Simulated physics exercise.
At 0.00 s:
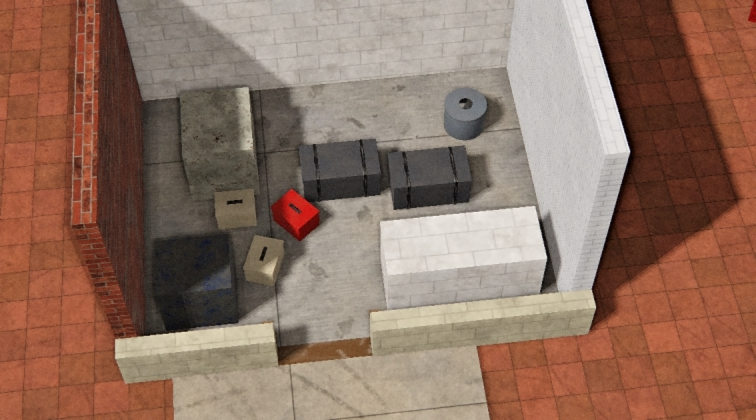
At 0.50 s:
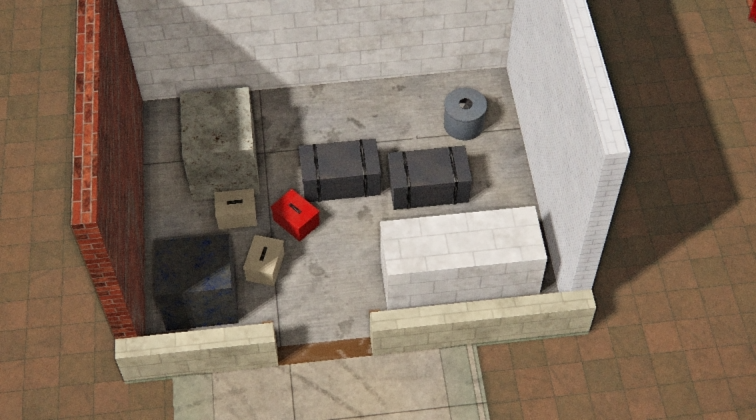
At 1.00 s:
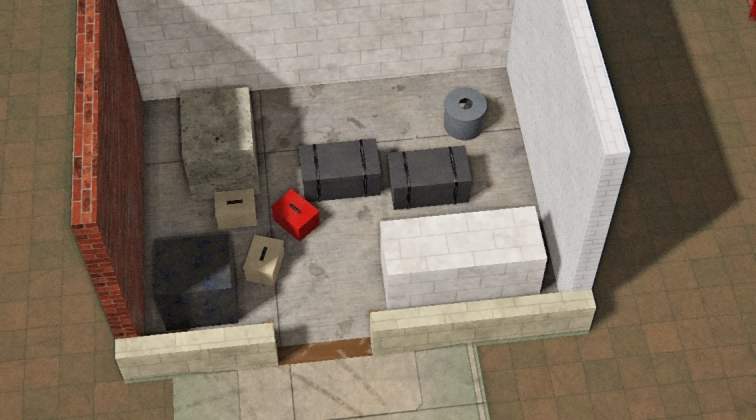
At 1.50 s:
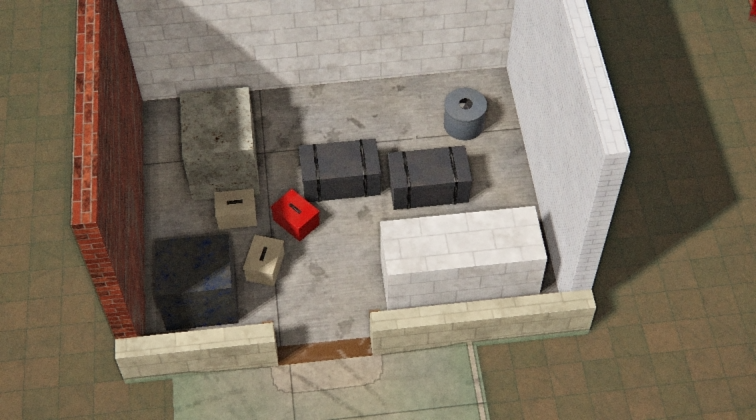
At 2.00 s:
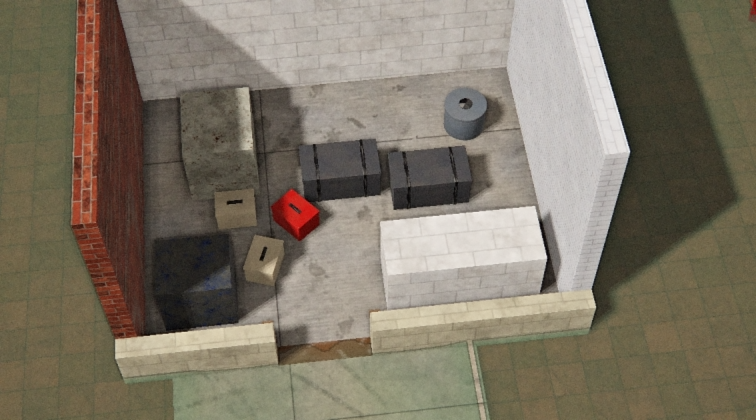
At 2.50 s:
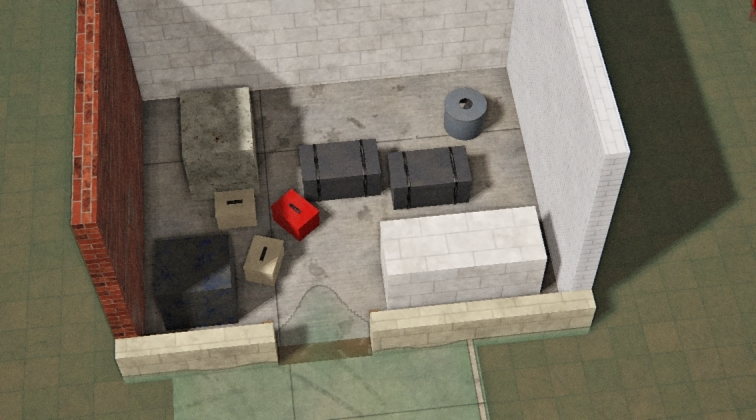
At first, a small open-topped shop sits on dry red tiles, with dark chests, a grey tub, pale boxes and a red tote inside. Murky greenish water then covers the ground outside and the path to the doorway, and finally a thin tongue spreads over the floor just inside, while the objects stay still.
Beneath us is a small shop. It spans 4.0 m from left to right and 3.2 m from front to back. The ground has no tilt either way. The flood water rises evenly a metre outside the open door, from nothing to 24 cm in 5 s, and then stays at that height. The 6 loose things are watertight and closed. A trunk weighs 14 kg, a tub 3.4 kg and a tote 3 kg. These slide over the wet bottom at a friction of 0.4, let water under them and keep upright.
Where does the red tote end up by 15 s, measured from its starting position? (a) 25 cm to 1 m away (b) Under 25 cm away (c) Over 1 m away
25 cm to 1 m away.
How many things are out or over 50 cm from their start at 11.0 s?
I count 3.
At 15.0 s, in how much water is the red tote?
Around 16 cm.
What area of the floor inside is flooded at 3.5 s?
Some 2.0 m2 of it.
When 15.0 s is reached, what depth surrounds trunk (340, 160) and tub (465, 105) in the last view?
Some 13 cm at the first, some 9 cm at the second.
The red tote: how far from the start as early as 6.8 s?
150 cm or so by then.
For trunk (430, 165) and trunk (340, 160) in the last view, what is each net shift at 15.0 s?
First 50 cm, then 120 cm.
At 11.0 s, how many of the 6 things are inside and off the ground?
At that moment it comes to 6.
After 3.5 s the red tote is near (295, 204), 0.1 m from its start, aground; 0 afloat.
After 6.8 s the red tote is near (230, 94), 1.6 m from its start, afloat; 4 afloat.
After 11.0 s the red tote is near (164, 187), 1.3 m from its start, afloat; 6 afloat.
After 15.0 s the red tote is near (239, 204), 0.5 m from its start, afloat; 6 afloat.
